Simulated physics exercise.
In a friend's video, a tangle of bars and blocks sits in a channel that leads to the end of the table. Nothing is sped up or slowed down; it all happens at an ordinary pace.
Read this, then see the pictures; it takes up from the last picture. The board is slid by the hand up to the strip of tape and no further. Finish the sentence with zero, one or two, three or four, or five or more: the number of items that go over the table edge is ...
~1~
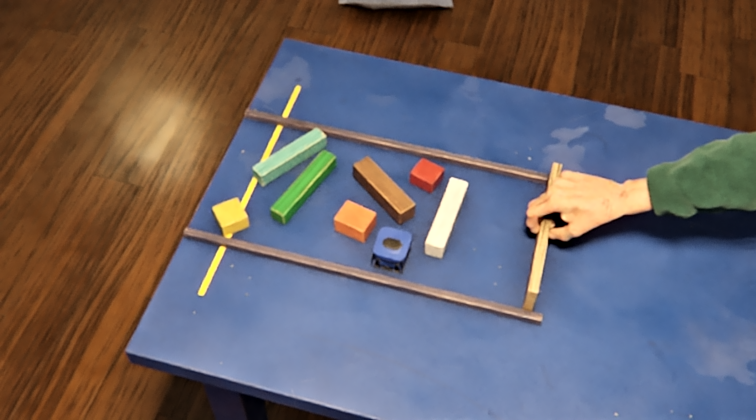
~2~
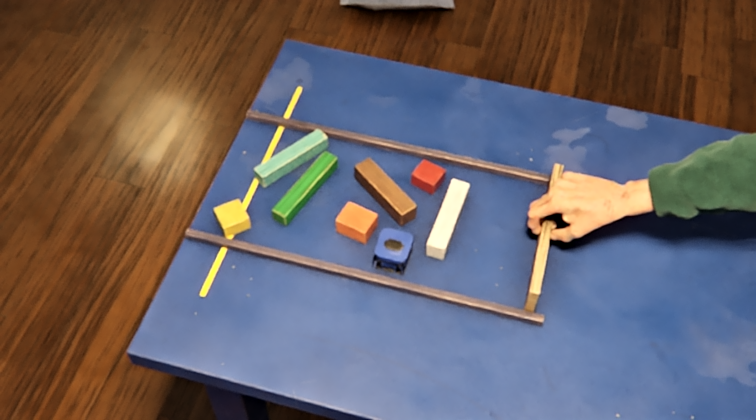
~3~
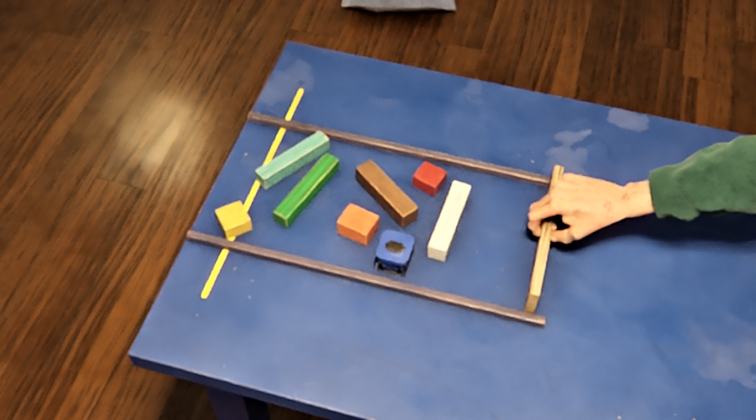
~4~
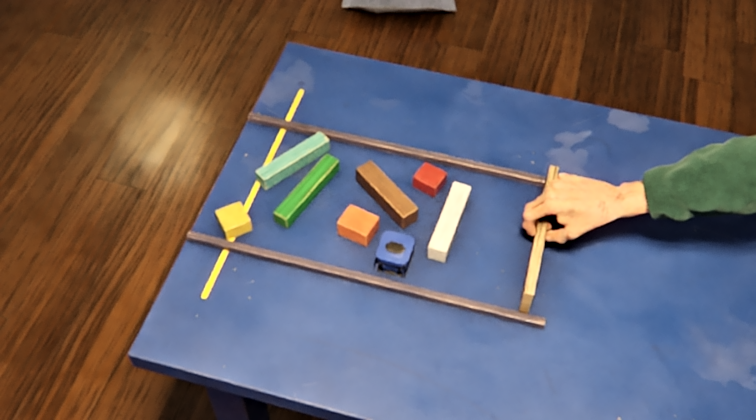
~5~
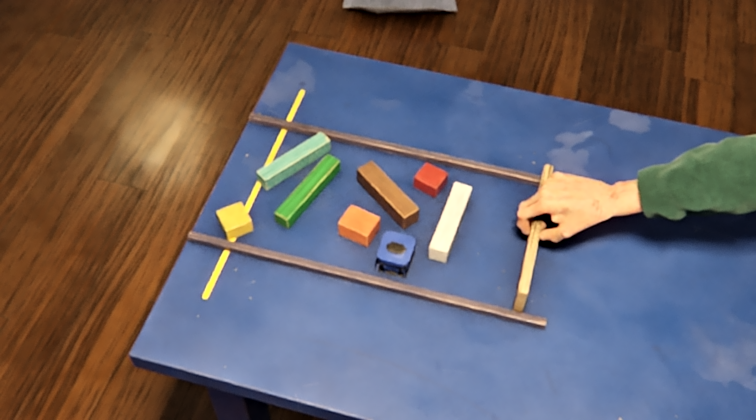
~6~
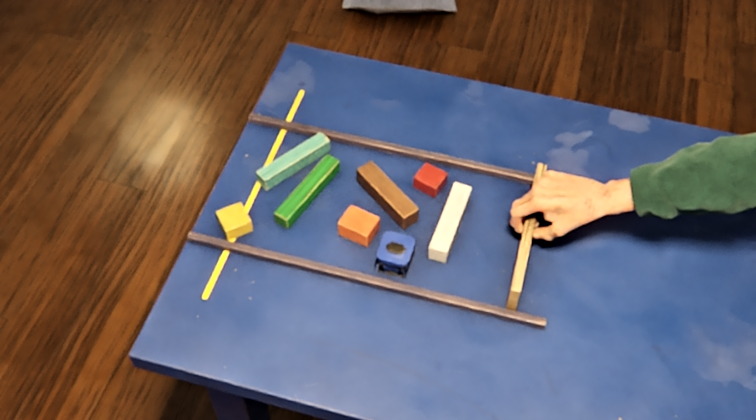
The number of items that go over the table edge is three or four.
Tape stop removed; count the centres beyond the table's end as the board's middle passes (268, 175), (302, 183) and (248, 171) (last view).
3; 0; 5.
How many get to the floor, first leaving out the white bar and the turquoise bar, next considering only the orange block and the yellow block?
You'd count 2 the first time and 2 the second time.
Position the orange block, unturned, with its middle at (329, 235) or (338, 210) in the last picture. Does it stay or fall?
So in the first try it ends up below, and in the second it is not lost.
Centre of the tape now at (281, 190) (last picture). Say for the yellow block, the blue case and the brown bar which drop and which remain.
As for the yellow block, it keeps its place; the blue case keeps its place; the brown bar keeps its place.
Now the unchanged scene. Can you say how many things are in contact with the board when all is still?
It adds up to 3.
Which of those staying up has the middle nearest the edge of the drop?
The one in question is the orange block.
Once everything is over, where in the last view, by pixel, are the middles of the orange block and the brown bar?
You'll find the orange block at roughly (213, 189) and the brown bar at roughly (240, 150).
Soon after, none off yet; yellow block at rest near (234, 221); turquoise bar at rest near (294, 161); green stick at rest near (308, 191).
Then, none off yet; yellow block at rest near (234, 221); turquoise bar at rest near (294, 161); green stick at rest near (306, 190).
Further on, none off yet; yellow block moved a little near (218, 222); turquoise bar moved about its own width near (244, 148); green stick moved about its own width near (240, 174).
At rest, the number that fall off is three or four; fallen, green stick, turquoise bar and yellow block.
